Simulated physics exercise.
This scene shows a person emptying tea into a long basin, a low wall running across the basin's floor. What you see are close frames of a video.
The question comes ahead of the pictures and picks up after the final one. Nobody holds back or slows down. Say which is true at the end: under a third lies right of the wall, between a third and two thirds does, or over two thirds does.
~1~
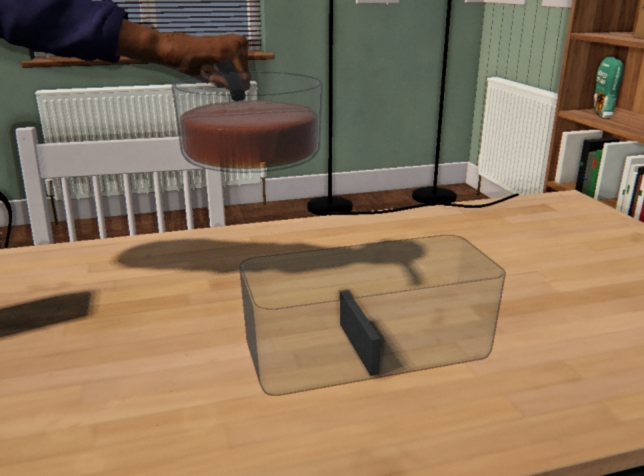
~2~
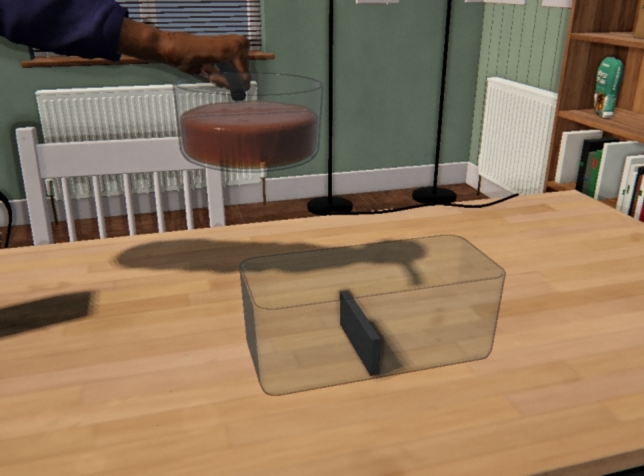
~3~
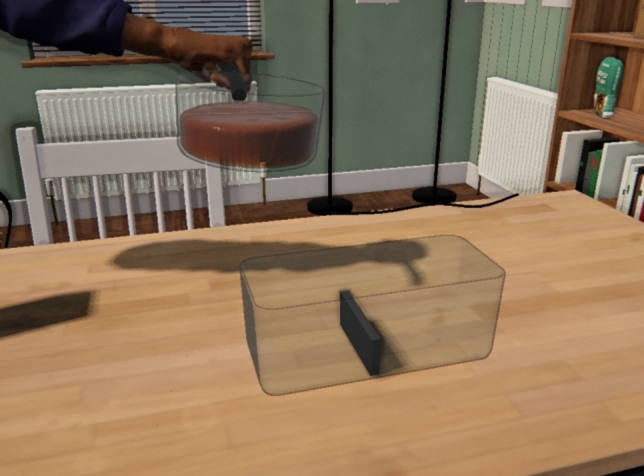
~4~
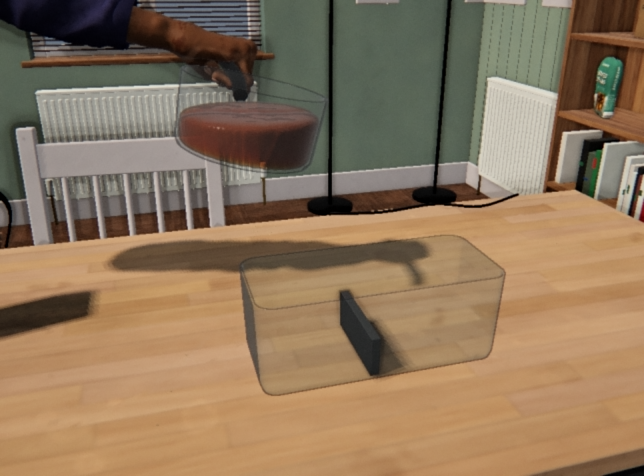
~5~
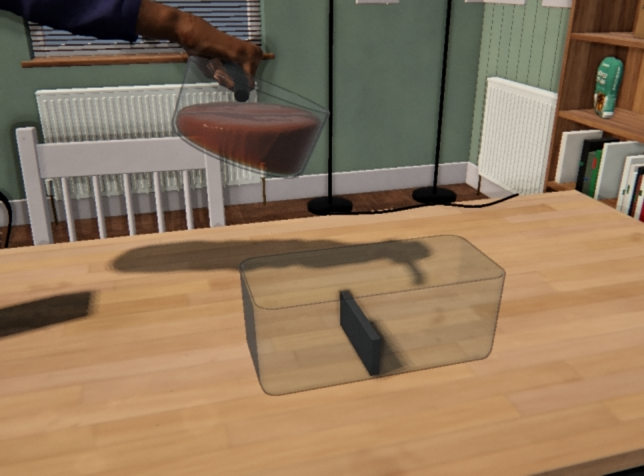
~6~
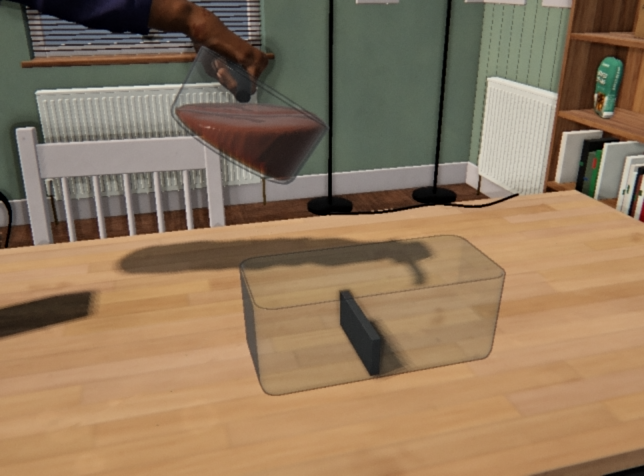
The share right of the wall fails to exceed two thirds but reaches one third.
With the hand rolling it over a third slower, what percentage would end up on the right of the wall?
It comes to around 60 per cent.
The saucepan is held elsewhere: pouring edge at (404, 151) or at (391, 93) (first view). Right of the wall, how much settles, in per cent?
Near 95 % and 95 %.
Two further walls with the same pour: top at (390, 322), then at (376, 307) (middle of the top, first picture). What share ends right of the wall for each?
Roughly 10 % and then 25 %.
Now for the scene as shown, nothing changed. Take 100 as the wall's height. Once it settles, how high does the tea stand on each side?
On the left it sits near 30, while on the right it sits near 40.
A moment on, the saucepan is tipped on its side and 37 per cent is still to pour, 3 is left of the wall and 10 right of it.
Next, the saucepan is tipped on its side and 13 per cent is still to pour, 19 is left of the wall and 55 right of it.
Then the saucepan is tipped on its side and 3 per cent is still to pour, 36 is left of the wall and 55 right of it.
Later the saucepan is tipped on its side and 1 per cent is still to pour, 42 is left of the wall and 55 right of it.
At rest 44 per cent lies left of the wall, 55 right of it and 1 outside.
